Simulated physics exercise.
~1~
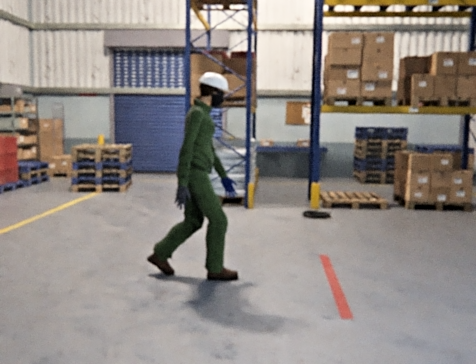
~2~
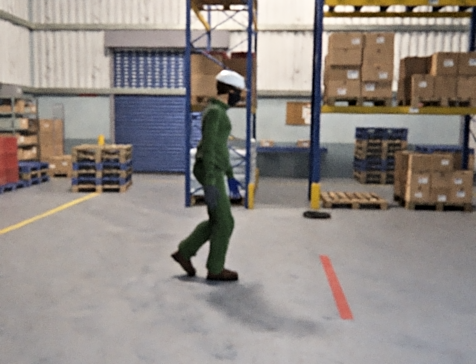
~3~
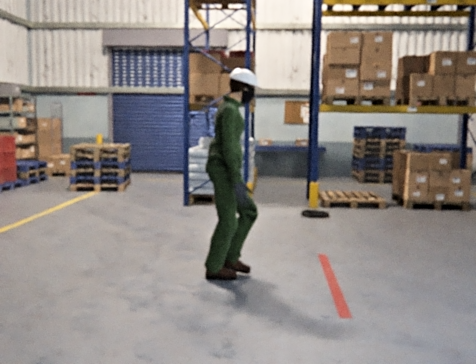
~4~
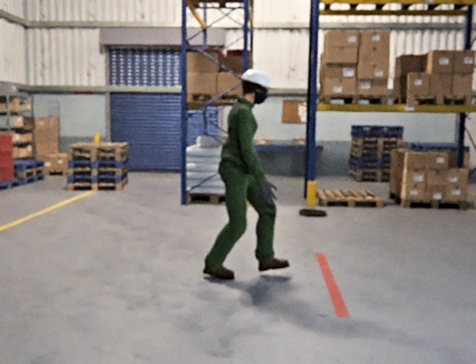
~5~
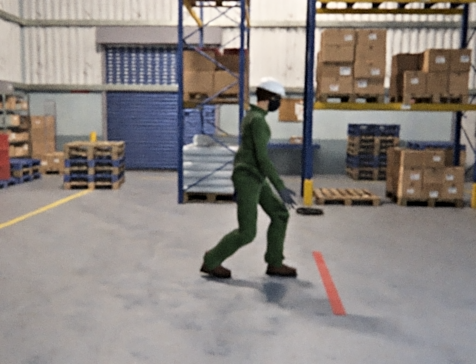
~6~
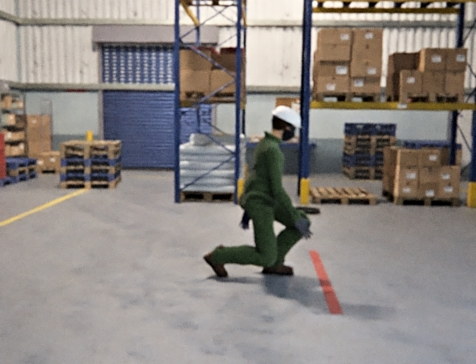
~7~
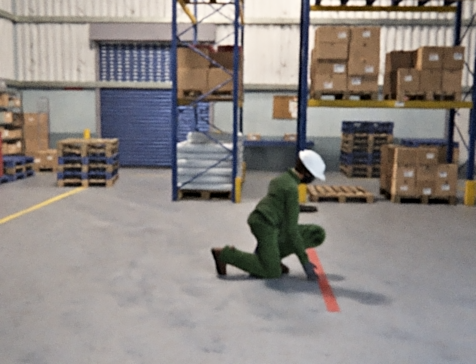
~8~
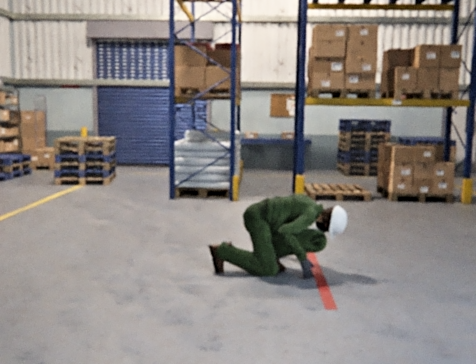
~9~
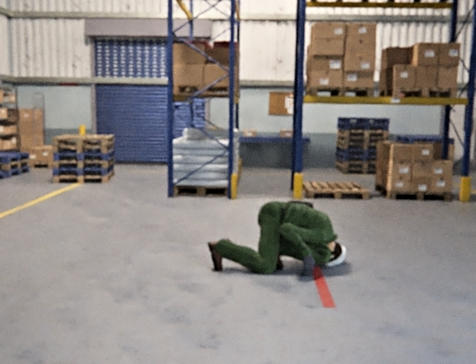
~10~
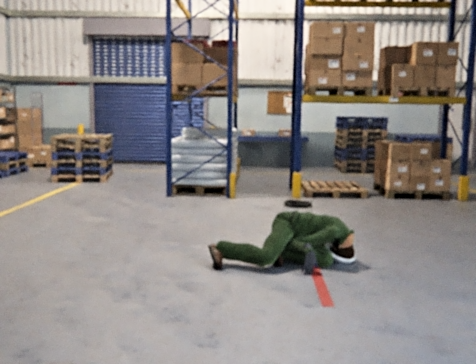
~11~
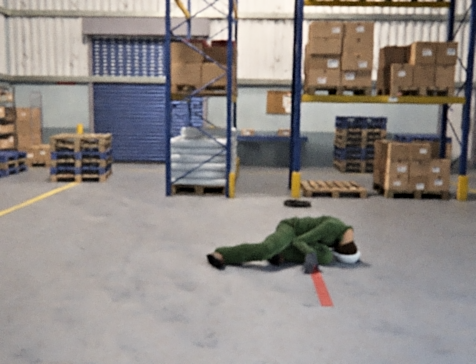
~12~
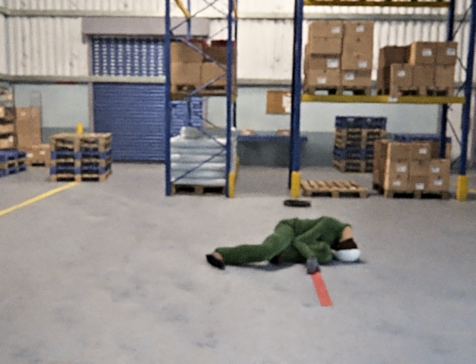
At the start, a person in green work clothes and a white helmet walks to the right across a warehouse floor, toward a strip of red tape, with racks of boxes behind. The person slows with feet together, steps on, then bends at the knees and sinks into a kneel just short of the tape. The torso pitches forward, a hand near the floor, until the helmet is down by the far side of the tape. The body then flattens and rolls onto its side. It ends lying still, head and chest past the tape, hips and legs short of it.
